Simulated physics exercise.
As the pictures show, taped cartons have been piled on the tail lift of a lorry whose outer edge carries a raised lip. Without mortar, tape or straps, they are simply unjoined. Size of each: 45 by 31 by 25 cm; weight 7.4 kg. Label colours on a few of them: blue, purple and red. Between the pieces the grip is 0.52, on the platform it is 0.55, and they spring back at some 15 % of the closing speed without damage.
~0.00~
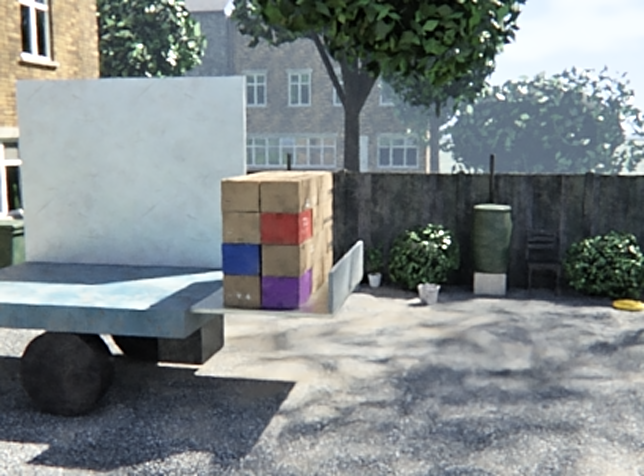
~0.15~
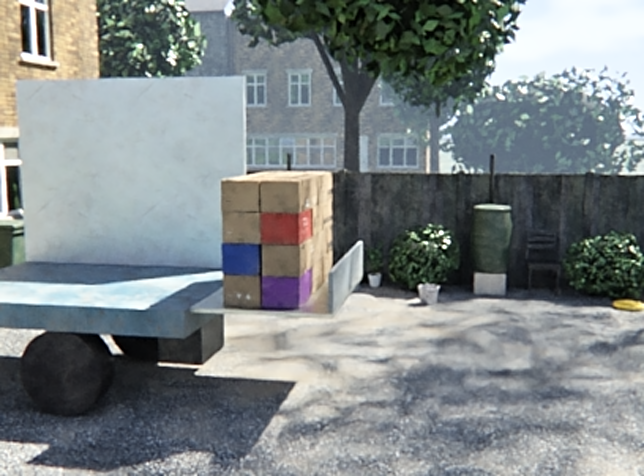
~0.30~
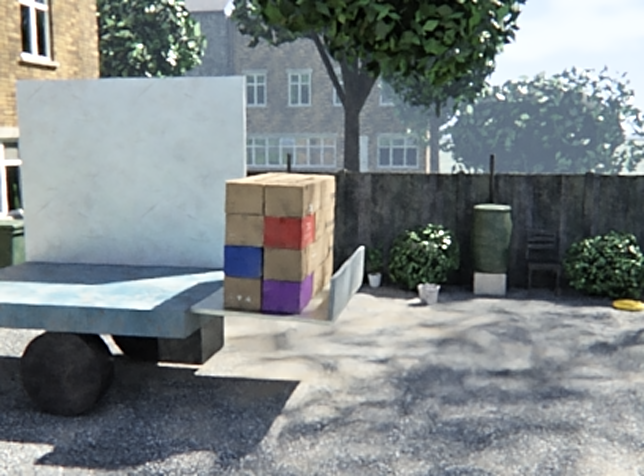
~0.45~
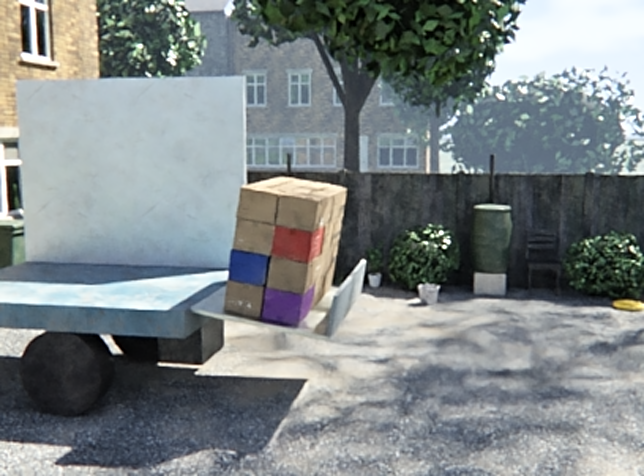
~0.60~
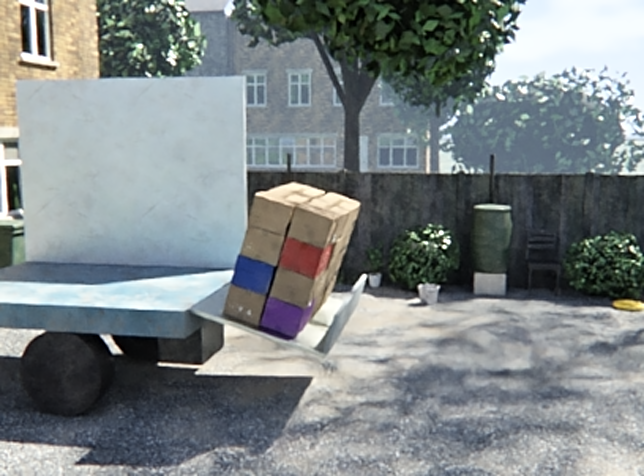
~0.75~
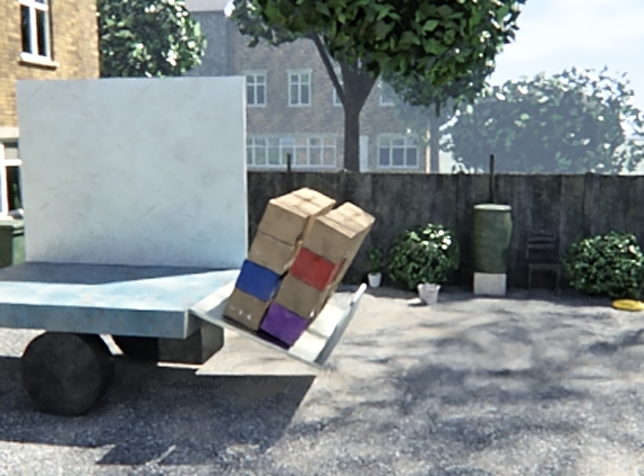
A stack of taped cartons leaned over to the right as the lorry's tail lift tilted down at its outer edge, then the boxes slid toward the raised lip and a gap opened between the columns.
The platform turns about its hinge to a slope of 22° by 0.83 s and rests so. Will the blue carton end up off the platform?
No: On the platform.
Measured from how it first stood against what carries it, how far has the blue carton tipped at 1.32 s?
My estimate is close to 30°.
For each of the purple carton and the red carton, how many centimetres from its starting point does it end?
Approx. distance from start in cm - purple 30, red 170.
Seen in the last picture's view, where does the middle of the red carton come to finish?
It comes to rest around (399, 405) in the last view.
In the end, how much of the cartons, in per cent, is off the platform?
40 %.
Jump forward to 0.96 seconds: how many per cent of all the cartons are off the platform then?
At that moment 0 per cent.
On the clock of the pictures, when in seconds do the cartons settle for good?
About 2.5 s.
By 0.96 s, slope 22°; none of the 28 cartons off the platform, 28 disturbed; blue carton tilted 14°; red carton tilted 26°.
By 1.32 s, slope 22°; 11 of the 28 cartons off the platform; blue carton tilted 32°; red carton on its side.
When it is over (2.6 s), slope 22°; 11 of the 28 cartons off the platform; blue carton tilted 32°; red carton on its side; purple carton tilted 32°. In pixels of the last frame, middles, blue carton near (282, 287), red carton near (399, 405).
